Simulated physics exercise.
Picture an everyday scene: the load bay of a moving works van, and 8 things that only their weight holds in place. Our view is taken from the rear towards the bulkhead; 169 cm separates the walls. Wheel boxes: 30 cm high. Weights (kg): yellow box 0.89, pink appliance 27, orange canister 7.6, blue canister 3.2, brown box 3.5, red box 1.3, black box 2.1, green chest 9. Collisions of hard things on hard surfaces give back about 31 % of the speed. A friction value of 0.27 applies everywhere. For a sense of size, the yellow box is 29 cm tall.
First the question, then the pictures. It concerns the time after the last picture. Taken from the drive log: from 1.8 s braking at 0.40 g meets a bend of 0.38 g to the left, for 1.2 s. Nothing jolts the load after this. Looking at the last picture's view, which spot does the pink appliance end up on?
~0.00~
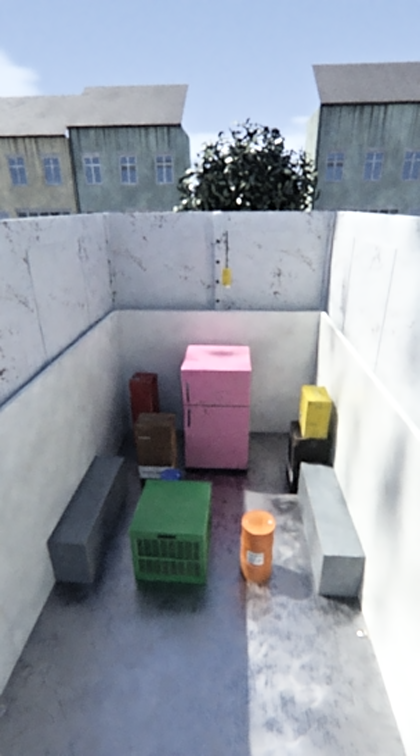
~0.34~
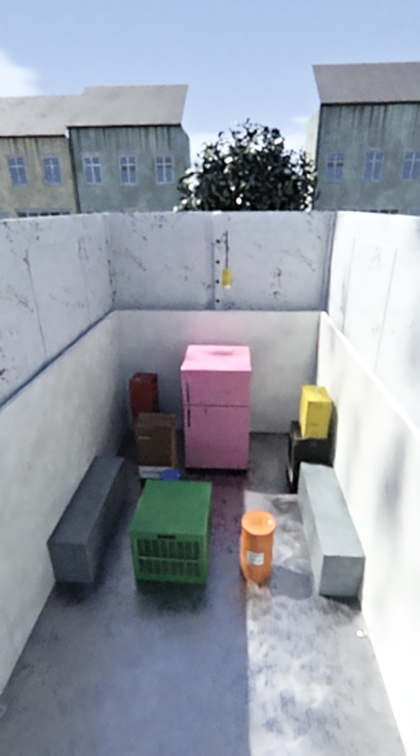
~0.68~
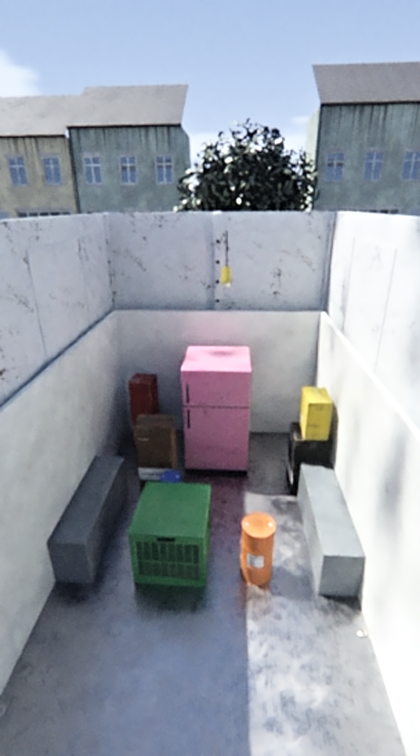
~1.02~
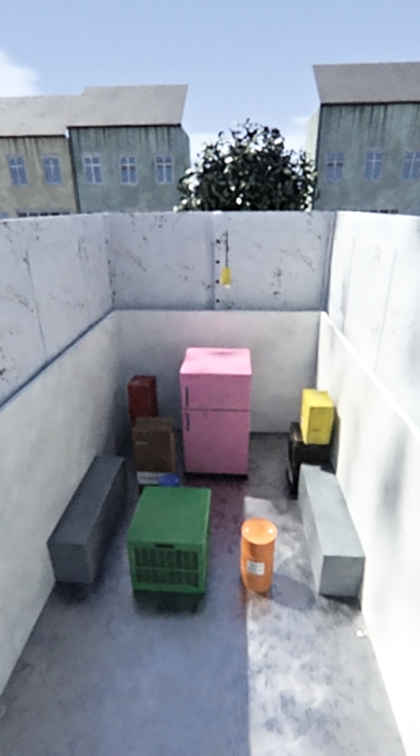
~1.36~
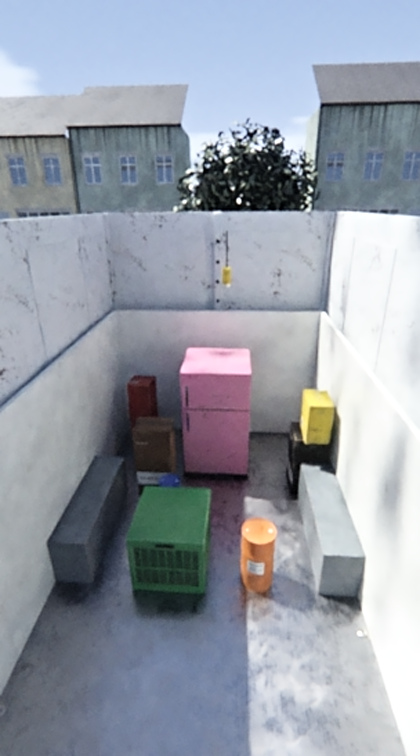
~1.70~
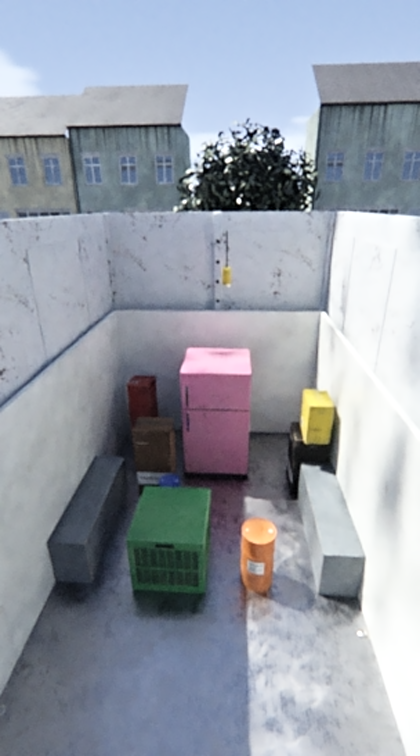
The spot near (177, 401).
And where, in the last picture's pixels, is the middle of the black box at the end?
It ends up at about (223, 419).
After 2.30 s, load feels 0.40 g forwards, 0.38 g left; pink appliance slid 10 cm near (206, 405); black box slid 12 cm; yellow box slid 12 cm.
After 2.50 s, load feels 0.40 g forwards, 0.38 g left; pink appliance slid 24 cm near (192, 402); yellow box slid 38 cm; brown box slid 32 cm.
After 2.80 s, load feels 0.33 g forwards, 0.31 g left; pink appliance slid 36 cm near (177, 401); orange canister slid 70 cm; yellow box slid 91 cm.
At rest (3.6 s), not toppled but over 15 cm from the start, yellow box, pink appliance, orange canister, blue canister, brown box, red box, black box and green chest. Seen from the same camera at the end, pink appliance near (177, 401).
